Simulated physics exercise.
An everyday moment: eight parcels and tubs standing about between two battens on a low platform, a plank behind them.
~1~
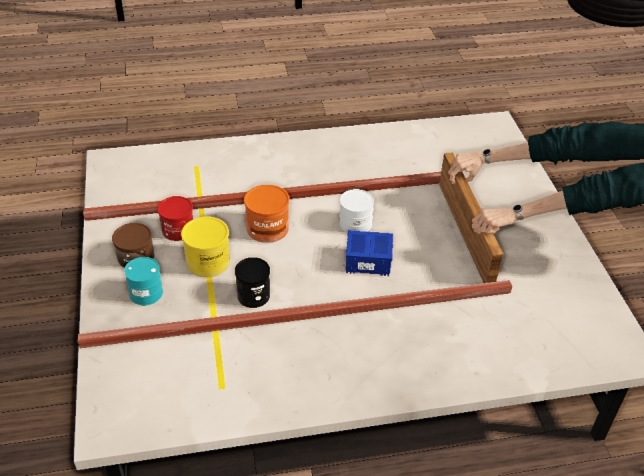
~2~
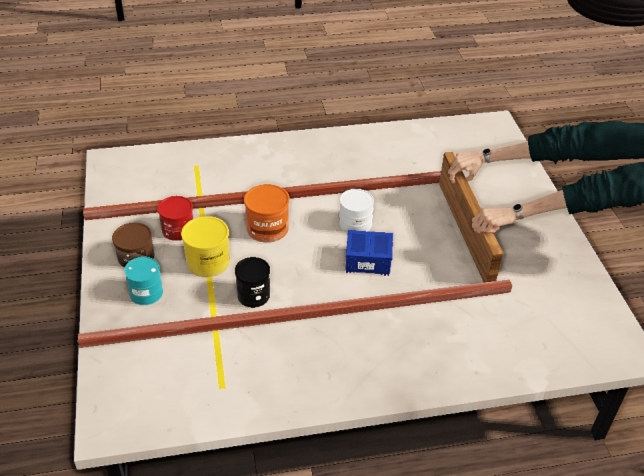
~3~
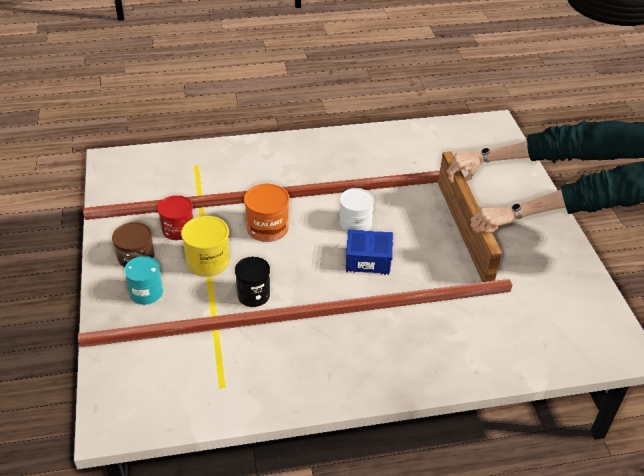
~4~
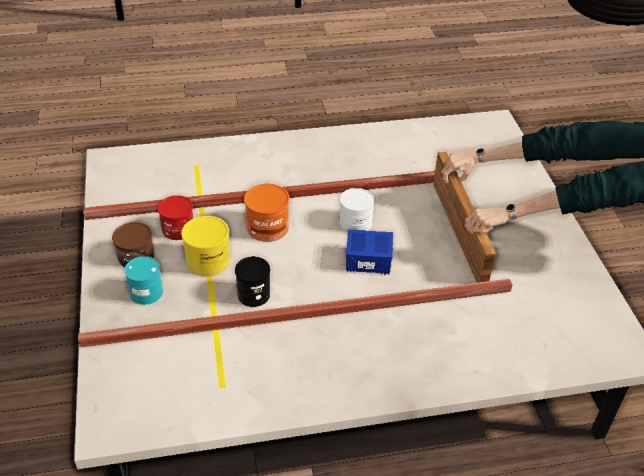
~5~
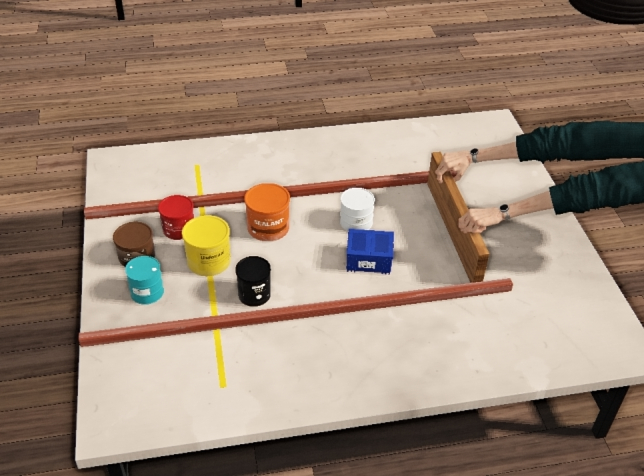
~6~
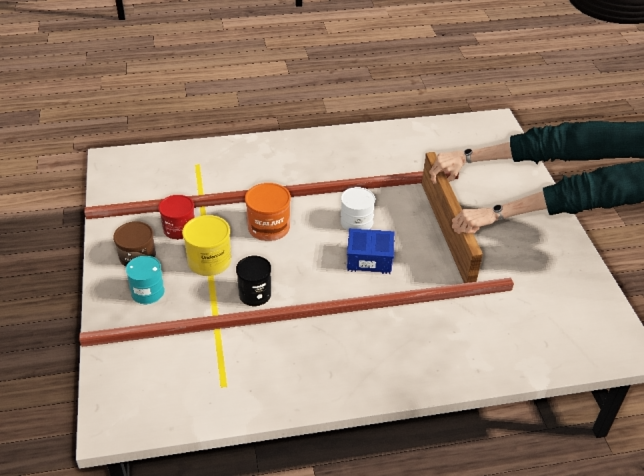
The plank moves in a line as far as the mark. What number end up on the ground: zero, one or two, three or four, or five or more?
The number that fall off is zero.
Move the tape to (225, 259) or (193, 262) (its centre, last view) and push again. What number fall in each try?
Down on the ground: 0 and 0.
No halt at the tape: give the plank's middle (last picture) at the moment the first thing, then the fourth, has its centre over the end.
About (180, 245), then (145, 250).
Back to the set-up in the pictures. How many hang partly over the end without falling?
0 of them.
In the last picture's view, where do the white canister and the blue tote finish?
The white canister at (188, 224), the blue tote at (188, 282).
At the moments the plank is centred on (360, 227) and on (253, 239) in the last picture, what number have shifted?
The counts are 2 and 6.
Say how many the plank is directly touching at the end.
That makes 2.
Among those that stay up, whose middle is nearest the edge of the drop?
The red pail.
Early on, none off yet; brown pail at rest near (135, 245); turquoise canister at rest near (146, 280); red pail at rest near (178, 217).
Finally, the number that fall off is zero.
